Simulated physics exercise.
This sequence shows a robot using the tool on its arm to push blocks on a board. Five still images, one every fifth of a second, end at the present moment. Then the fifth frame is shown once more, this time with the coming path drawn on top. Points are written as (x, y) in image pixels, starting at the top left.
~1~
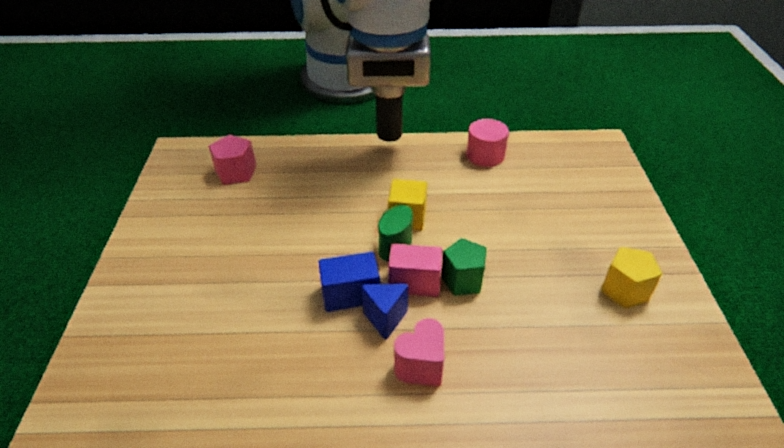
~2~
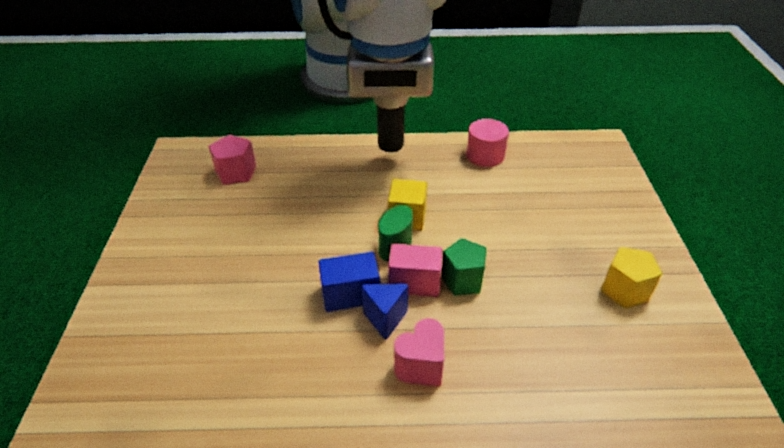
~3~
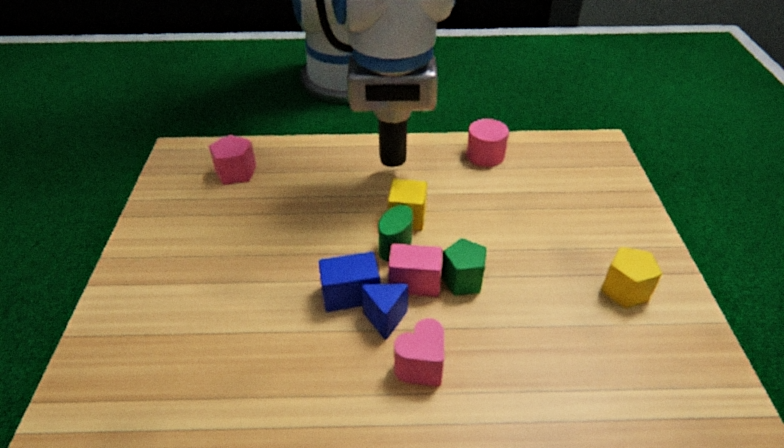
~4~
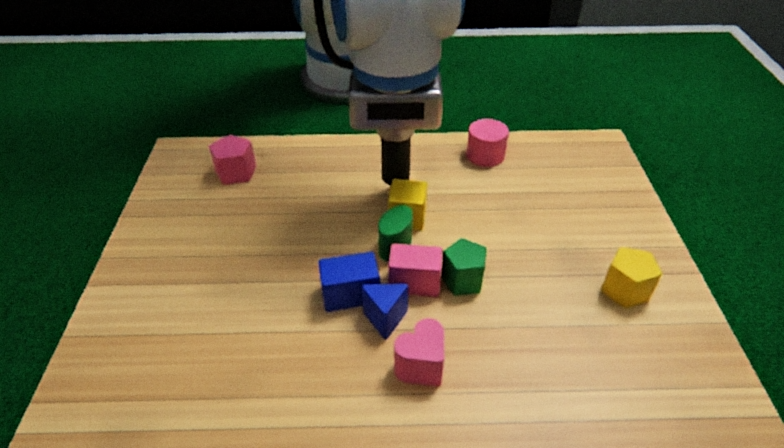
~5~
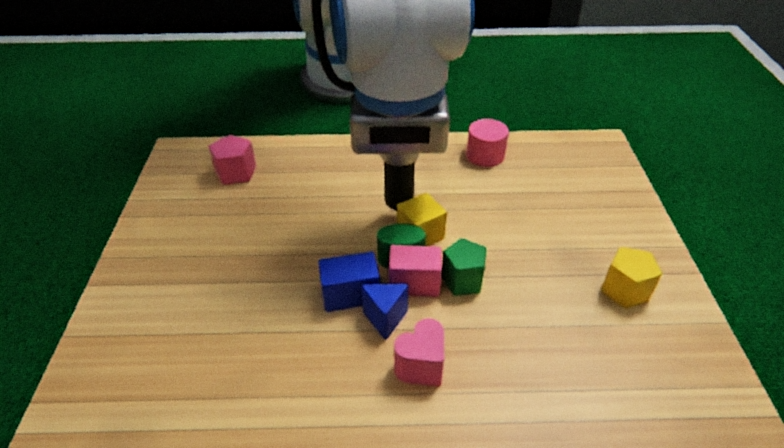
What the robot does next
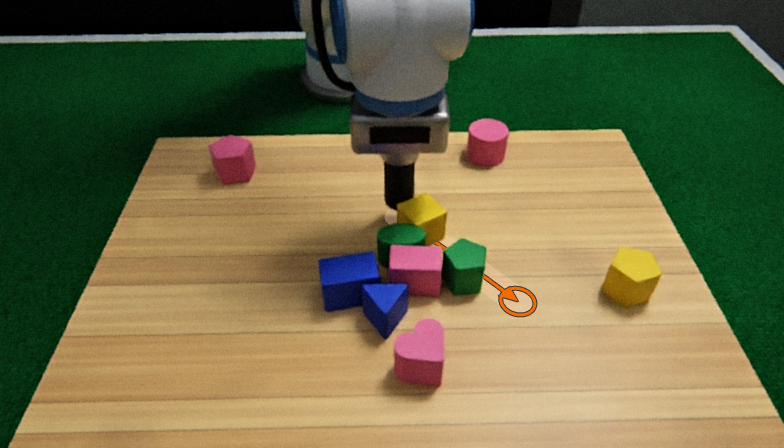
The robot arm moves forward and pushes the yellow block and green block toward the viewer.
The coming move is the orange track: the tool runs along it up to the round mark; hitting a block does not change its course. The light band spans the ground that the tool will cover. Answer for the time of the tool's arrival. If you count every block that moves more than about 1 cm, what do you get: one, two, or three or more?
Most likely two.
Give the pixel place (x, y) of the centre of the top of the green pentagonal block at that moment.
Its top centre is at about (529, 342).
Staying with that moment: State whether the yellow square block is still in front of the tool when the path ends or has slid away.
Kept ahead.
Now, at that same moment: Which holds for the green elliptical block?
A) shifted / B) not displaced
The one that fits is B, not displaced.
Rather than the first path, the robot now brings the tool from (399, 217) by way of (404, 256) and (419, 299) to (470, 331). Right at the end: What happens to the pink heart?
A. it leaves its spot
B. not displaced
My pick is A.
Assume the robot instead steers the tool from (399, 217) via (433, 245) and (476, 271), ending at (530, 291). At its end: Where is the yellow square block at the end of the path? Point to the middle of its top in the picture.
It ends at (554, 297).
Path on the board, from (399, 217) to (518, 301).
The first path, step by step. One third of the way, tool (436, 228); yellow square block (462, 234); green pentagonal block (477, 264).
Two thirds of the way, tool (477, 255); yellow square block (503, 267), turned 15° clockwise; green pentagonal block (508, 302), turned 25° clockwise.
At the end, tool (521, 287); green elliptical block in place; yellow square block (544, 307), turned 40° clockwise; green pentagonal block (529, 342), turned 50° clockwise.
